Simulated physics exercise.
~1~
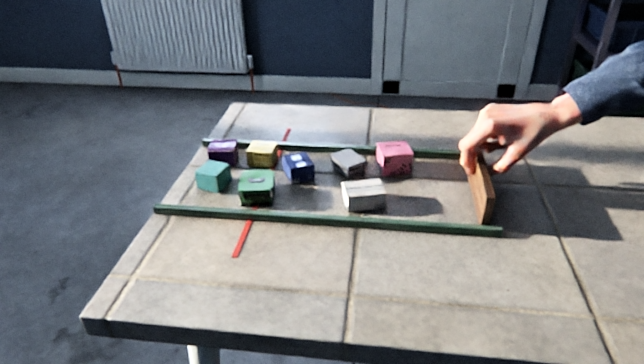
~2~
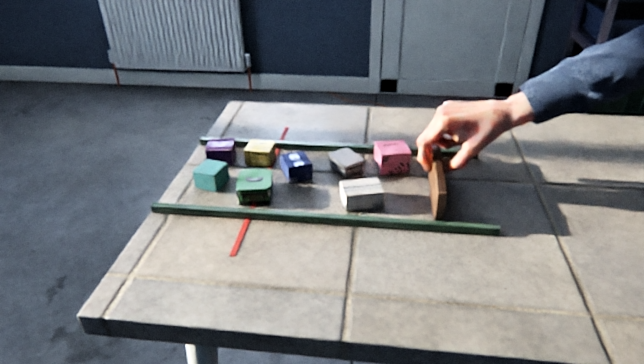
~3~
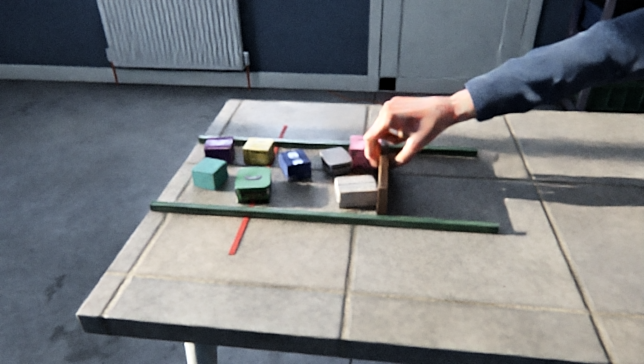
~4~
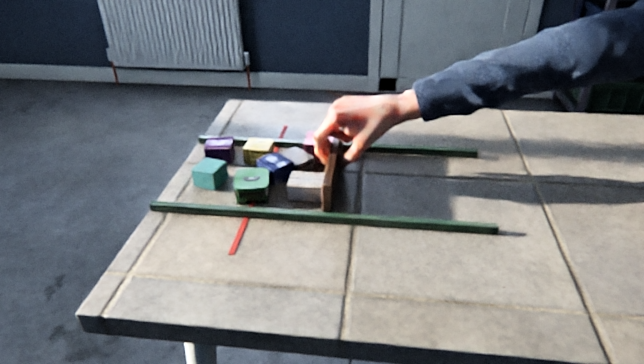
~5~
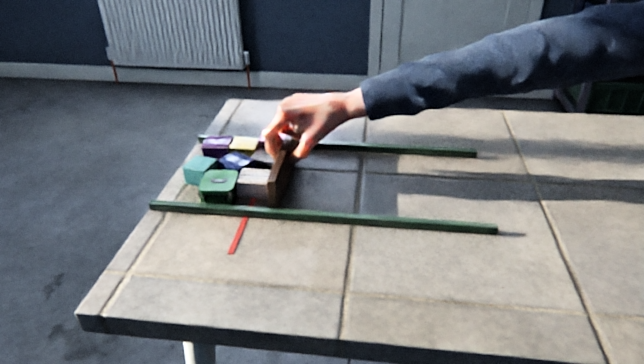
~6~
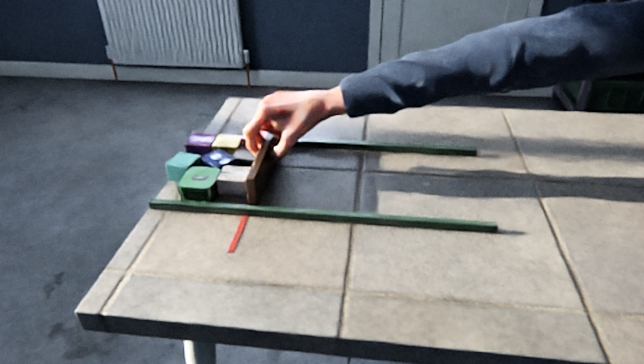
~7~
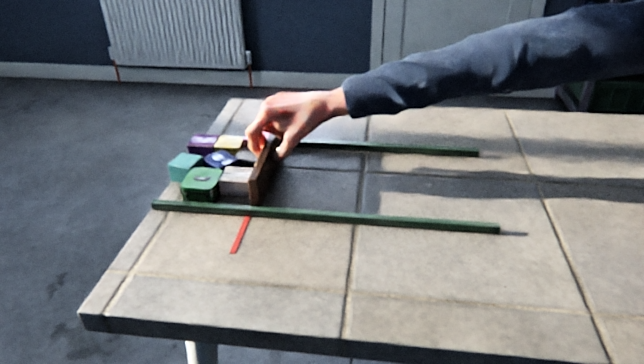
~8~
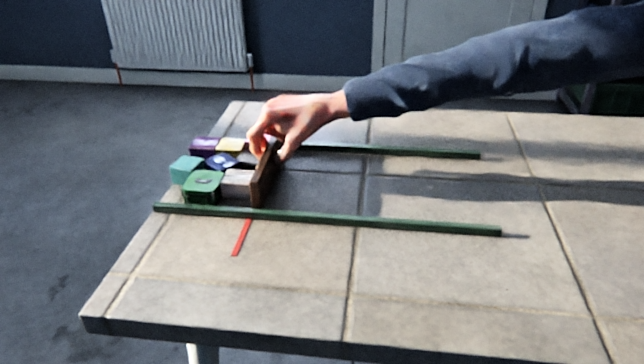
We see a hand slide an upright board leftward between two green rails on a tiled tabletop, gathering scattered colourful boxes into a tight cluster. The board stops near the red tape with the hand still holding it, and the boxes remain on the table.
